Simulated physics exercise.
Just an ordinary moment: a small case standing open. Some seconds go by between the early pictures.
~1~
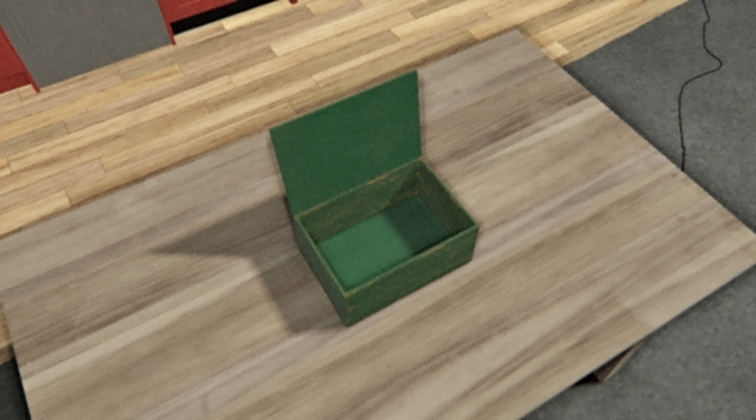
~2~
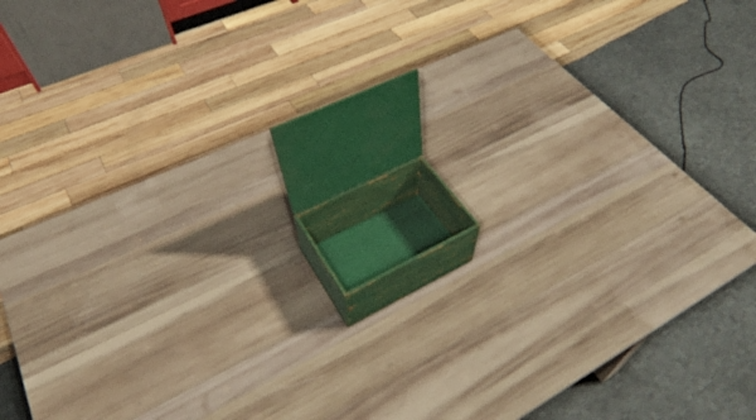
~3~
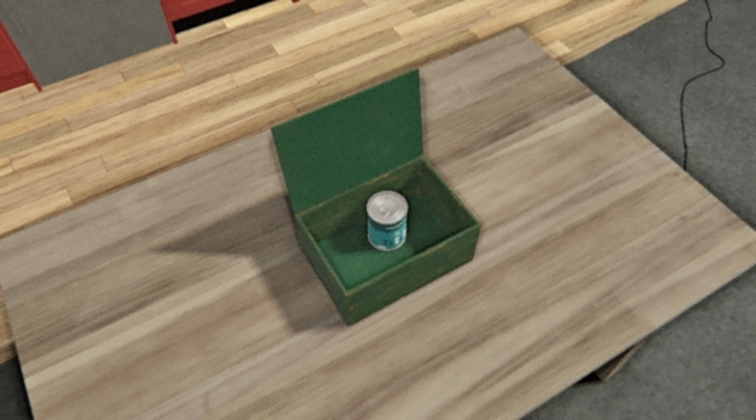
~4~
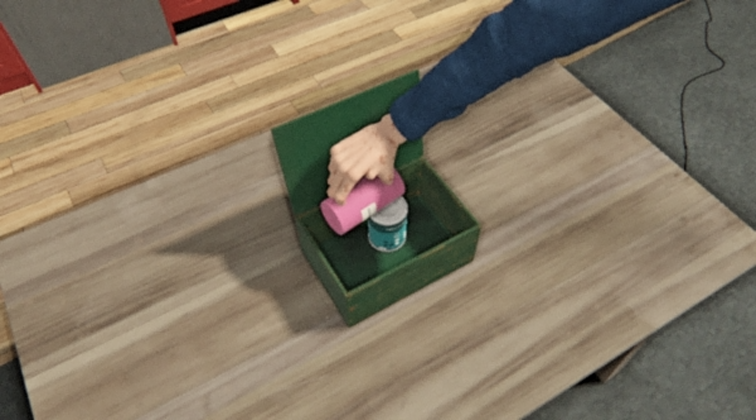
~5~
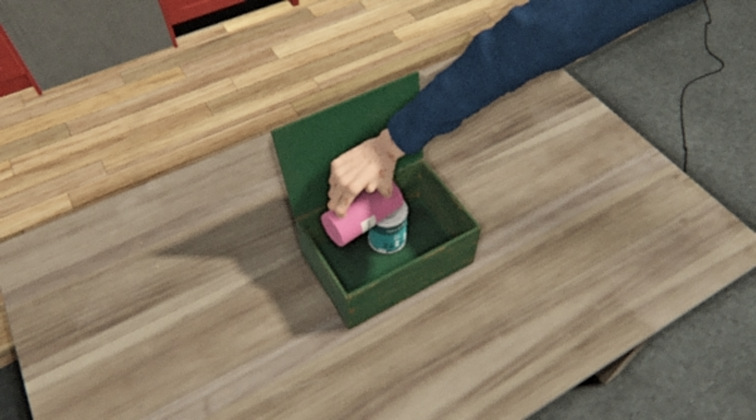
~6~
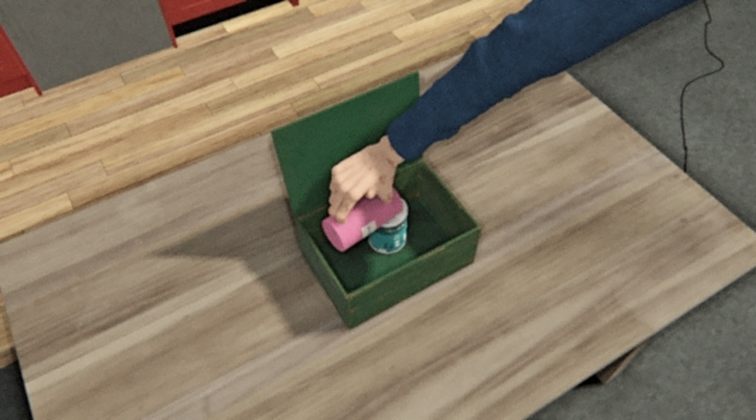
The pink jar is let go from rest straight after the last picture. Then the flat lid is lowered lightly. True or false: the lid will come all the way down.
False.
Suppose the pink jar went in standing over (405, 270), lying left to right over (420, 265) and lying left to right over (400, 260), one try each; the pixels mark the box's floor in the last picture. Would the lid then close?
First try: It gets propped open; second try: It comes fully down; third try: It comes fully down.
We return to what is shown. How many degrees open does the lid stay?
Lid angle from rim - close to 25°.
Then, 0.90 s past the last view, lid starting down; pink jar displaced about its own width near (341, 249).
Then, 1.60 s past the last view, lid 58° above the rim; pink jar displaced about its own width near (341, 249).
Finally, lid 26° above the rim; moved from the start, pink jar; turquoise tin still in place. Final places as the last picture's camera would see them, pink jar near (341, 249).
